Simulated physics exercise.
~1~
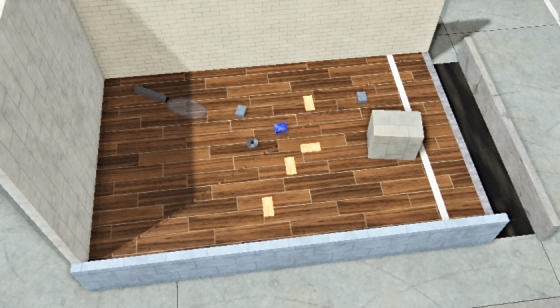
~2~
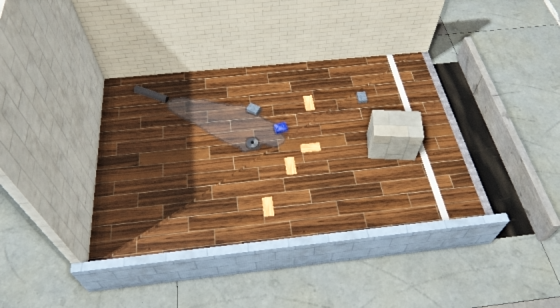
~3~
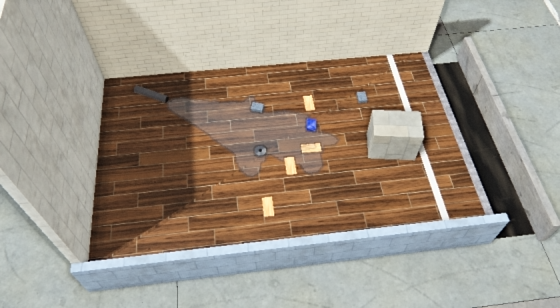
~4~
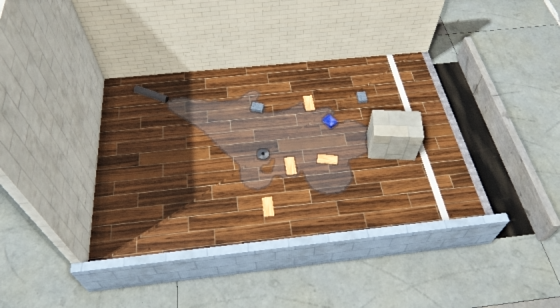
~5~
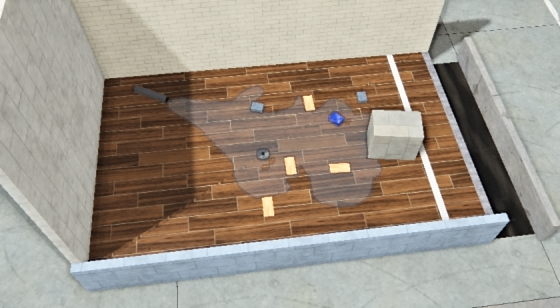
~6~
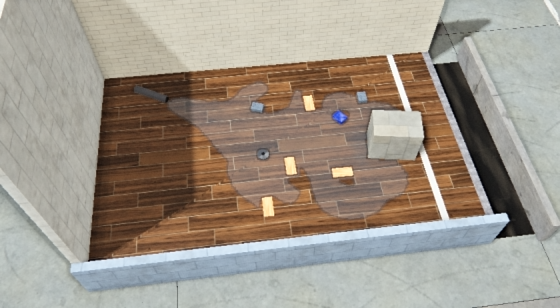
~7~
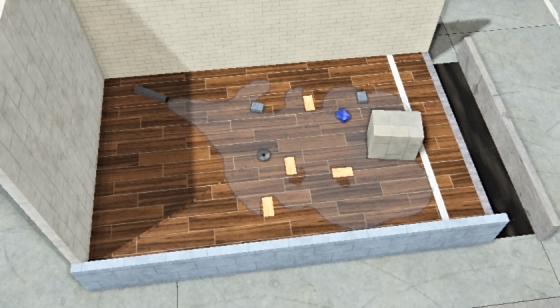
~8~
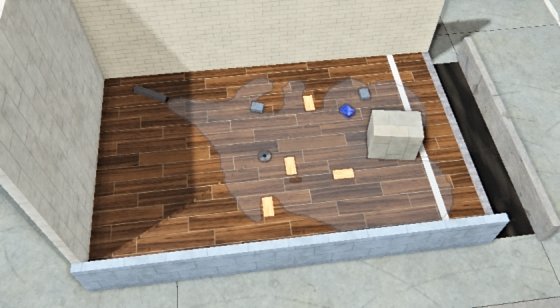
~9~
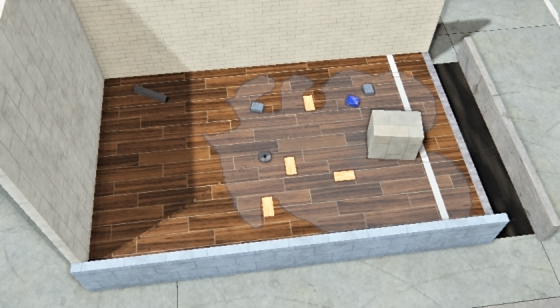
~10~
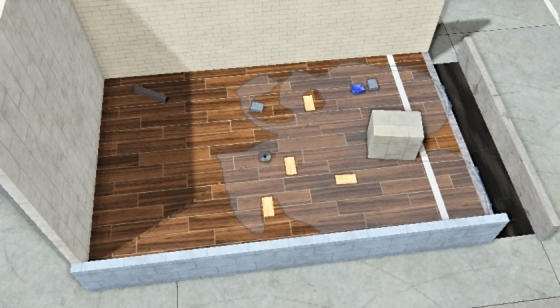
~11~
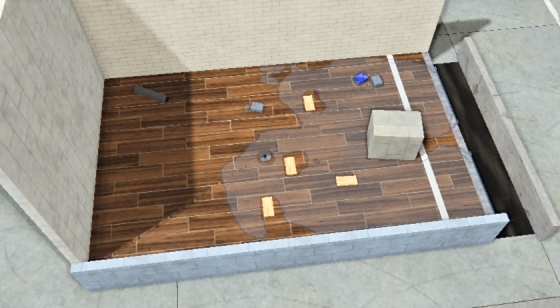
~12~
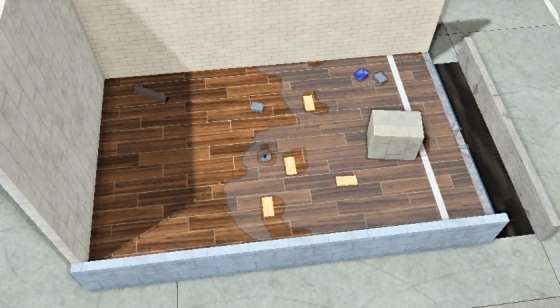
The footage shows water spreading from a hose across a wood-plank floor, nudging some small boards and grey pieces and carrying a blue float rightward, then toward the back wall. The water shrinks to patches, and the float rests just short of the painted white stripe.
